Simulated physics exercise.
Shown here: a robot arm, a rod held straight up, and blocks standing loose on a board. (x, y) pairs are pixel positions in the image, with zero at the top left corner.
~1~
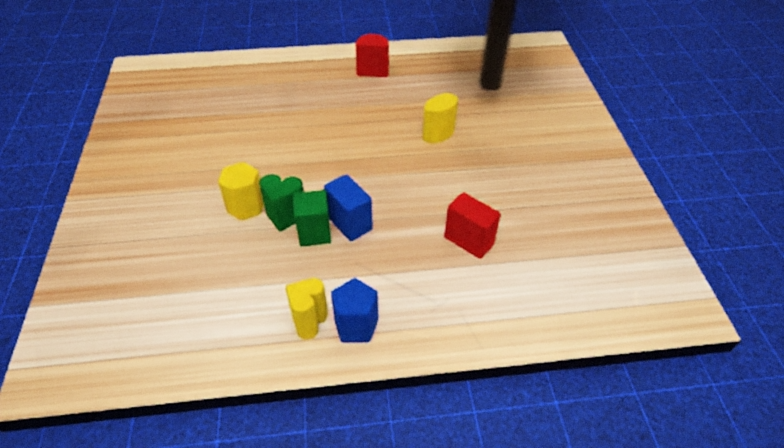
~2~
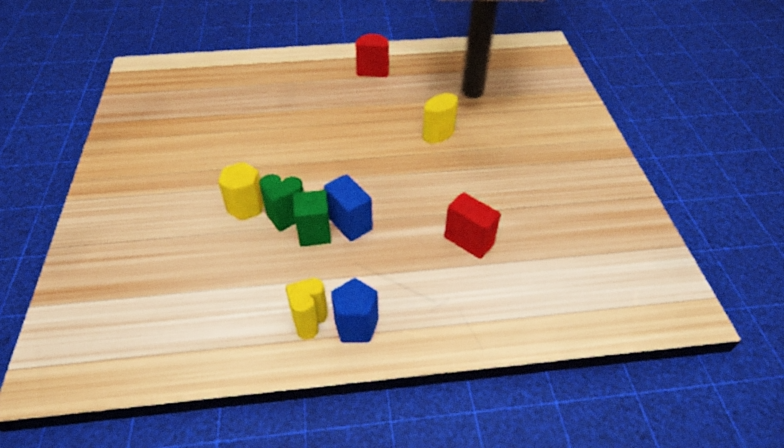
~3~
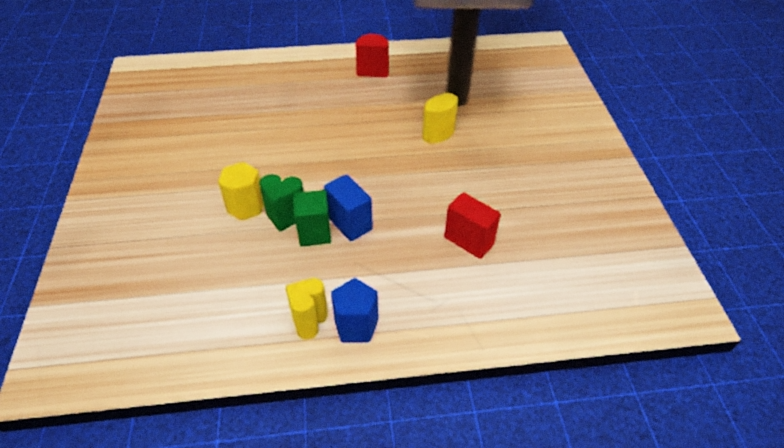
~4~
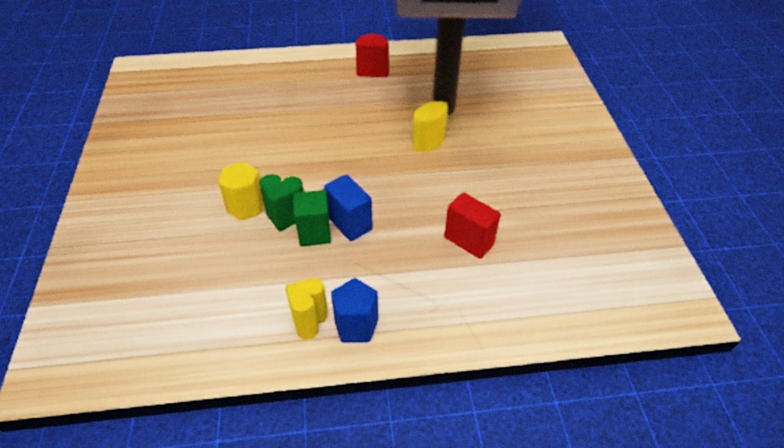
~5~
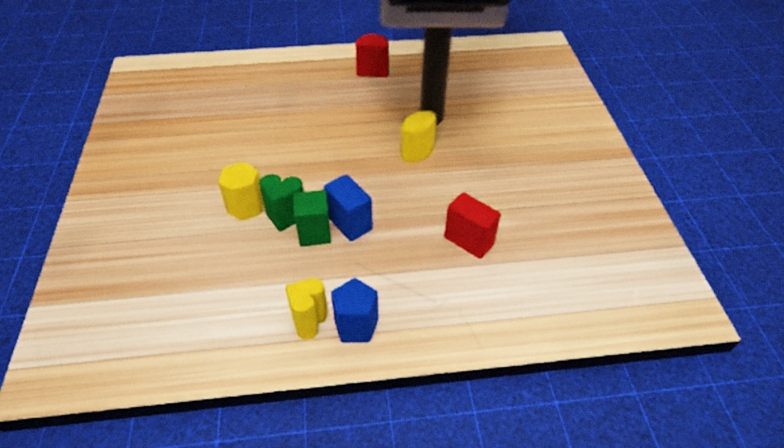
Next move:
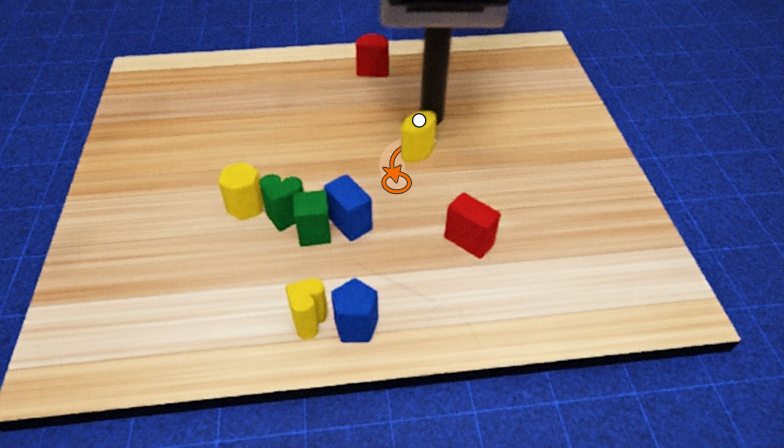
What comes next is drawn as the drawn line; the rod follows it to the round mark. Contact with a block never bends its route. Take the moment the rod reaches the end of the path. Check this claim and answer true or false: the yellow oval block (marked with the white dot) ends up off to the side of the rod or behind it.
False
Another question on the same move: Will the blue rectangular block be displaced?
Short answer: No.
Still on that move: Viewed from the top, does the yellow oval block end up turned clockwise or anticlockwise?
The sense of turning is anti-clockwise.
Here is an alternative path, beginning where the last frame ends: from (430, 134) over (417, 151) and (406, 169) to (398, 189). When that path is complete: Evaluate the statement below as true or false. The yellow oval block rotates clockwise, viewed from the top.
My answer: True.
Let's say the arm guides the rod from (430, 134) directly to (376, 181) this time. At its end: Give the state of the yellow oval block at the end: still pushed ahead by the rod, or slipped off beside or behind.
It is driven along in front.
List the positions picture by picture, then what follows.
Rod tip (490, 85); block tops, blue rectangular block (347, 191); yellow oval block (441, 102), in the first picture.
Rod (472, 92); blocks unchanged, in the second picture.
Rod (457, 100); blocks unchanged, in the third picture.
Rod (443, 109); yellow oval block (431, 110), in the fourth picture.
Rod (432, 118); blue rectangular block (347, 191); yellow oval block (419, 120), in the fifth picture.
Path on the board, from (430, 134) through (407, 145) and (392, 161) to (397, 182); the dot is on the yellow oval block.
What follows on the original path. Halfway along, rod (397, 137); yellow oval block (394, 143), turned 35° anticlockwise.
At the end, rod (397, 166); blue rectangular block in place; yellow oval block (388, 175), turned 20° anticlockwise.
